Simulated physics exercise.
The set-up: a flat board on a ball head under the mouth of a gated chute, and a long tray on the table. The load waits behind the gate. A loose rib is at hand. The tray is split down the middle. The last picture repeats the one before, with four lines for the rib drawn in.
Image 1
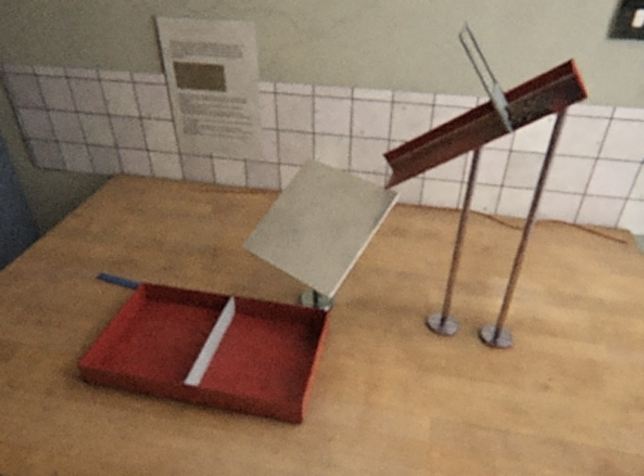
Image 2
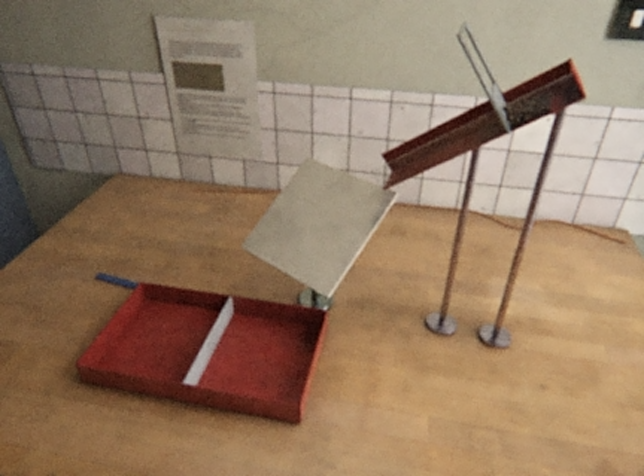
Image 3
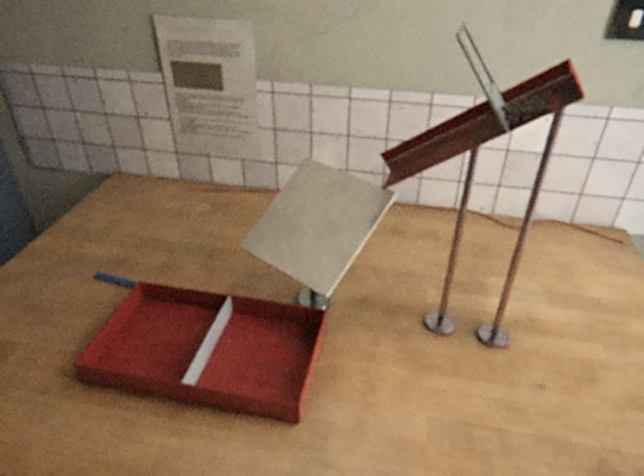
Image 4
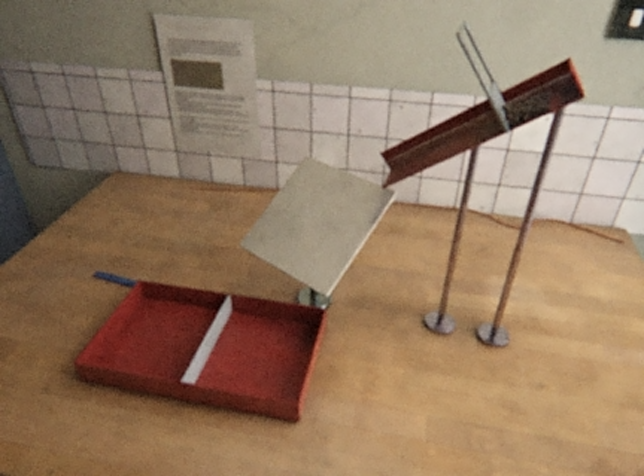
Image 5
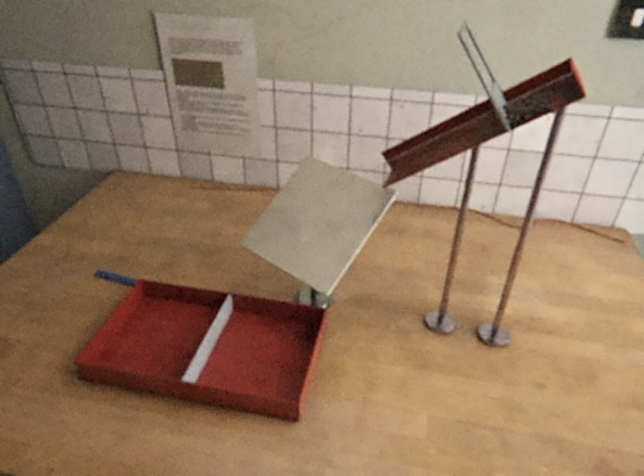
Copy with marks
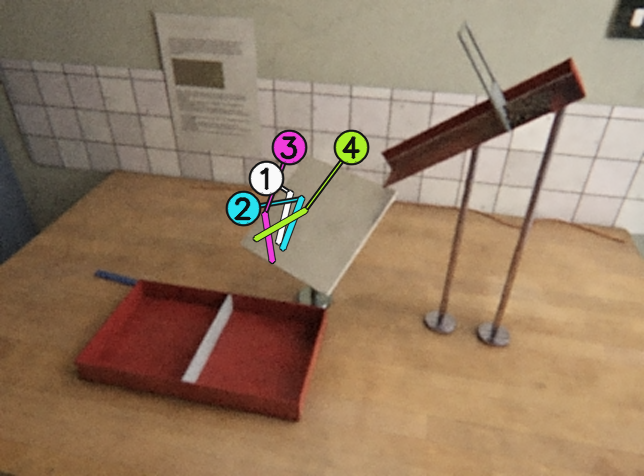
On a wooden table against a tiled wall, a sloping red chute stands on two thin legs, a dark load behind its gate, above a tilted pale board and a divided red tray. Nothing moves; the gate stays shut, and board and tray remain in place throughout.
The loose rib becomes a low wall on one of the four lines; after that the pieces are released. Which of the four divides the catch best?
I would pick line 4.
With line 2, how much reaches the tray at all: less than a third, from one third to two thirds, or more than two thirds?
It is more than two thirds.
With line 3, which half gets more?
Right.
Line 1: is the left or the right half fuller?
The right half.
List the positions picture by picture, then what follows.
Load behind the gate at (526, 114), allspice berries; lip of the chute at (389, 181), sloping fairly steeply, in the first frame.
Middle of the board at (316, 221), tilted fairly steeply; middle of its low edge at (281, 270); of its high edge at (350, 174), in the second frame.
Front corners of the tray at (74, 364) and (298, 405); front end of its middle wall at (182, 383); gate still shut at (494, 94), in the third frame.
Middle of the load at (523, 113); lip at (387, 179), in the fourth frame.
Middle of the load at (525, 112); lip at (388, 179), in the fifth frame.
On the marked copy, line 1 from (290, 193) to (278, 241); line 2 from (301, 198) to (283, 247); line 3 from (264, 214) to (272, 260); line 4 from (304, 210) to (256, 238).
With 1, of what is caught, a small part in the left half, nearly all in the right.
With 2, of what is caught, a small part in the left half, nearly all in the right.
With 3, of what is caught, a stray few in the left half, nearly all in the right.
With 4, of what is caught, about half in the left half, about half in the right.
